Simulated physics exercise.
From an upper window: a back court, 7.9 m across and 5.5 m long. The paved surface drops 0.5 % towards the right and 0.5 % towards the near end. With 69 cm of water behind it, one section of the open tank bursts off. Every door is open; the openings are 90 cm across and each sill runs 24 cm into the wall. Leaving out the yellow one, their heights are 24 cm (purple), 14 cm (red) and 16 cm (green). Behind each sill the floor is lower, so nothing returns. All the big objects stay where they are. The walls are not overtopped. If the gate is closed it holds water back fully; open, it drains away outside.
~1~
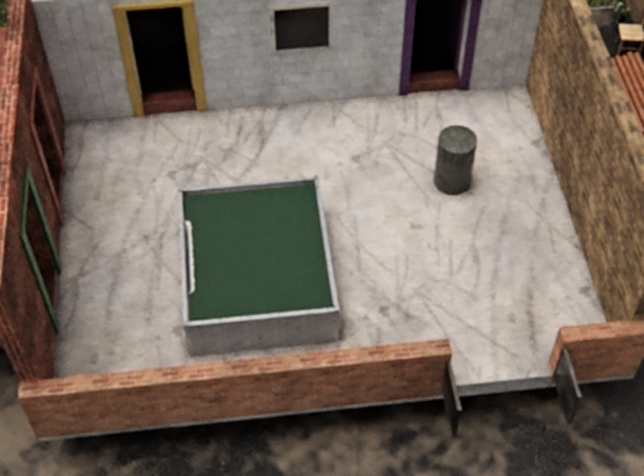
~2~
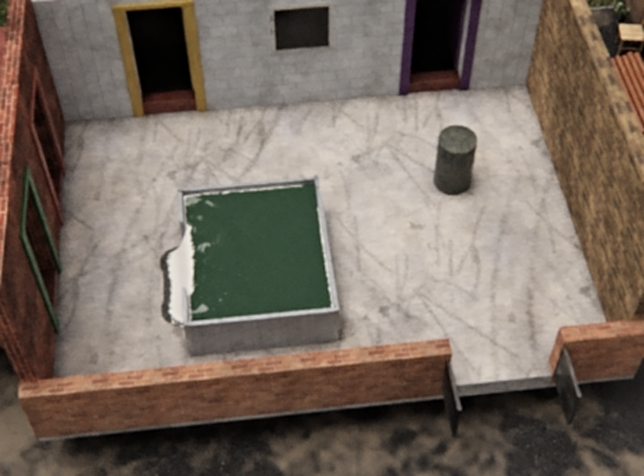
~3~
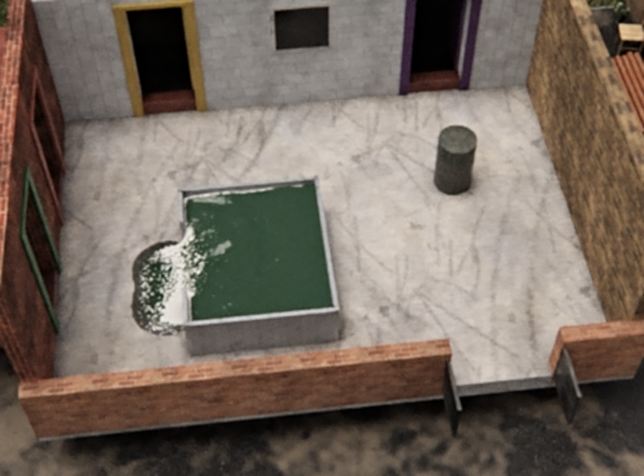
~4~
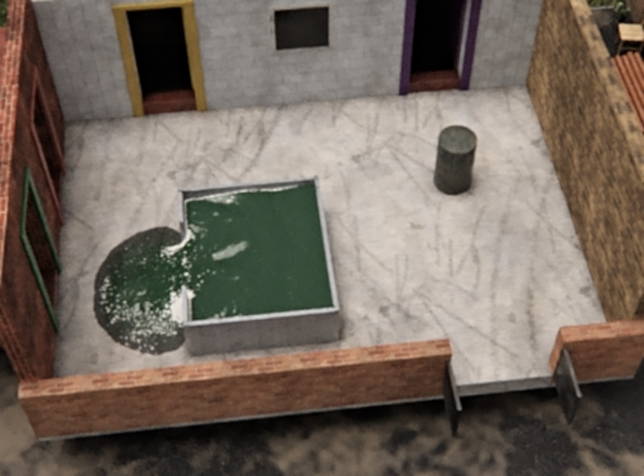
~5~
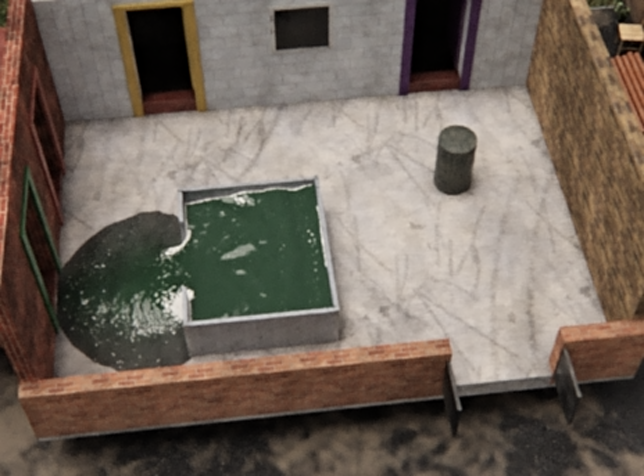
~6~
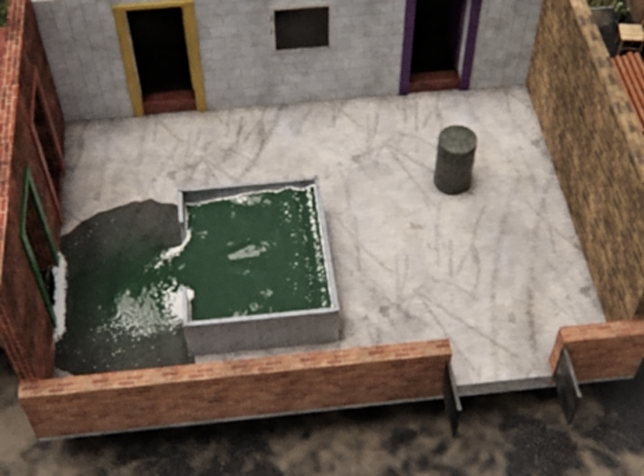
A square, open tank of dark green water stands left of centre in a pale paved courtyard, seen from a fixed, high viewpoint. Grey, brick and brown walls enclose it, with yellow and purple doorways at the back, a green one on the left and a dark cylinder to the right. The tank's left side bursts, and foaming water pours out, fans across the paving and reaches the left wall.
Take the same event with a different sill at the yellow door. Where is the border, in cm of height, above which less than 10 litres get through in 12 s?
Some 10 cm above the ground.
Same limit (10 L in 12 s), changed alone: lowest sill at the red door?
About 12.0 cm at red.
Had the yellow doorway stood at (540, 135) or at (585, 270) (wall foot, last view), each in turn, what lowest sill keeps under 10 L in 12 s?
Roughly 9.0 and 8.5 cm.
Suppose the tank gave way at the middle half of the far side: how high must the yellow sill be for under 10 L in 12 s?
About 23 cm.
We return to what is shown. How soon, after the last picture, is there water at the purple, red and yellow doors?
Arrival: Purple 4.0 s, red 0.4 s, yellow 1.8 s.
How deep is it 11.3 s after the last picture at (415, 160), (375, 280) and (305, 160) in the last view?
About 9, 4 and 3 cm.
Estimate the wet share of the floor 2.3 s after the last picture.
Near 30 per cent is wet.
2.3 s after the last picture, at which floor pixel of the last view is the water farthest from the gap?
Near (66, 125).
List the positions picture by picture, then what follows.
The open tank at (255, 250) is whole and still, 69 cm deep; the yellow door at (164, 69) is dry, in the first frame.
The front is at (170, 318), 0.3 m from the gap at (189, 276); 0.3 m2 of floor is wet, 69 cm left at the back, in the second frame.
Water pours out at (189, 277) and has run 0.7 m, to (141, 318); about 11 cm deep outside, 69 cm at the back, in the third frame.
The gap is at (189, 277), the front 1.3 m out at (99, 308); the back of the open tank holds 69 cm, in the fourth frame.
The gap is at (189, 277), the front 1.9 m out at (57, 315); the back of the open tank holds 65 cm, in the fifth frame.
The front is at (43, 300), 2.1 m from the gap at (189, 276); 4.9 m2 of floor is wet, 59 cm left at the back; 2.3 m in a straight line remain to the yellow door at (164, 69), in the sixth frame.
Then, 0.7 s after the last picture water covers 15 % of the floor, deepest (45 cm) near (53, 411); it has not reached the yellow door.
Then, 2.3 s after the last picture water covers 30 % of the floor, deepest (30 cm) near (54, 399); 11 cm at the yellow door, 0 litres in over its 27 cm sill.
Then, 11.3 s after the last picture water covers 95 % of the floor, deepest (12 cm) near (607, 354); 6 cm at the yellow door, 0 litres in over its 27 cm sill.
At the yellow door as built, the water peaked near 13 cm, 2.7 s after the last picture.
Run again over the same 12 s with other heights there, 16 litres in over 9 cm, 2 litres over 12 cm. The limit of 10 litres is kept from about 10 cm up.
